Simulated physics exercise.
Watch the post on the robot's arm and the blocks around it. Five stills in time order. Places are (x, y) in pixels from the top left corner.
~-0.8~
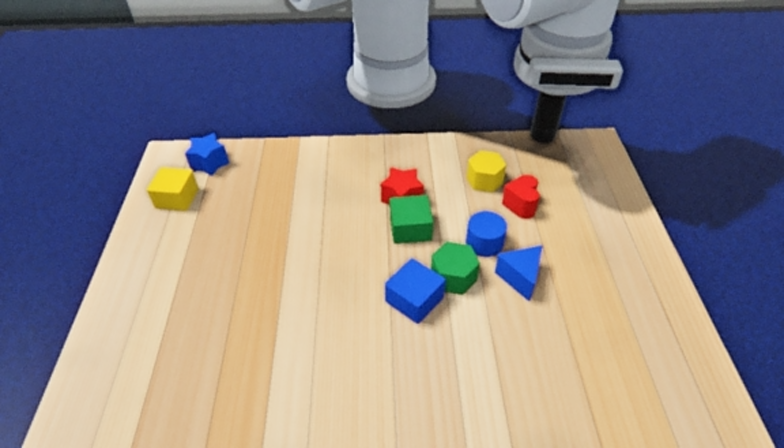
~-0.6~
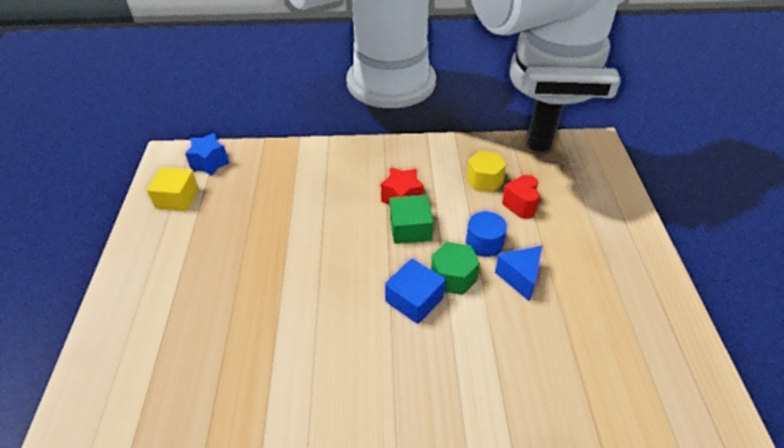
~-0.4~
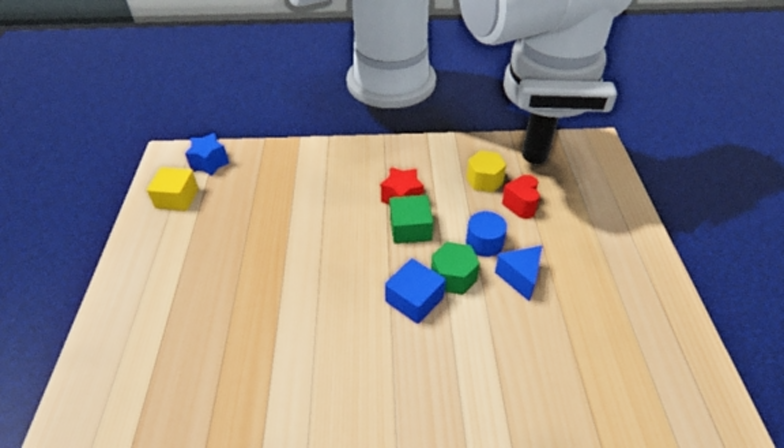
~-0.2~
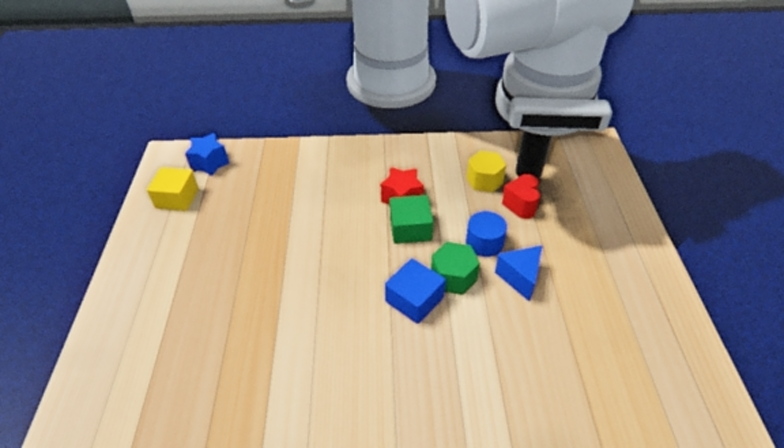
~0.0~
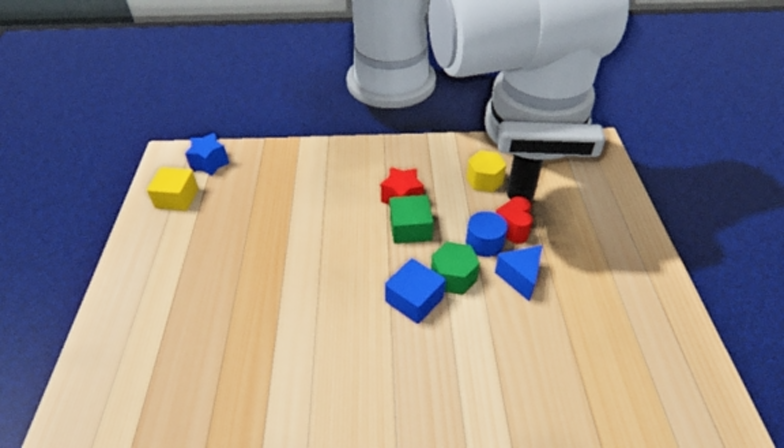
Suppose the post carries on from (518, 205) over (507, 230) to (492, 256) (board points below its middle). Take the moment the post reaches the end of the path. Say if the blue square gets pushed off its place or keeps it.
At the moment the path ends, the blue square no longer stands where it did.
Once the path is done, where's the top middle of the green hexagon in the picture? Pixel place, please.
It ends at (434, 262).
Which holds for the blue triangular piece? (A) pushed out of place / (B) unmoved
It's A.
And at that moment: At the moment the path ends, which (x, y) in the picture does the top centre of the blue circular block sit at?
The point I'd pick in the picture is (460, 239).
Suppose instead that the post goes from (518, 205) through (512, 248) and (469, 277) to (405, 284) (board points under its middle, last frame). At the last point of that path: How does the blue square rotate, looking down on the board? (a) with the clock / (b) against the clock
The one that fits is b, against the clock.
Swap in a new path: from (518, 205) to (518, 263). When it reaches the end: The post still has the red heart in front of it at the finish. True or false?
This is true.
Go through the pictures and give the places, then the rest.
The first picture shows tip of the post at (543, 137), middles of tops, blue square at (415, 281), green hexagon at (456, 258), blue circular block at (488, 224), red heart at (525, 187), blue triangular piece at (525, 260).
The second picture shows post at (539, 145), nothing pushed.
The third picture shows post at (535, 157), nothing pushed.
The fourth picture shows post at (528, 173), nothing pushed.
The fifth picture shows post at (520, 195), blue square at (415, 281), green hexagon at (456, 258), blue circular block at (488, 224), red heart at (517, 210), blue triangular piece at (525, 260).
On the path given first. Halfway along, post at (509, 220); blue circular block at (485, 227); red heart at (524, 233), turned 30° clockwise.
At the end, post at (494, 246); blue square at (406, 289); green hexagon at (434, 262), turned 35° anticlockwise; blue circular block at (460, 239); red heart at (527, 249), turned 15° anticlockwise; blue triangular piece at (537, 278), turned 30° clockwise.
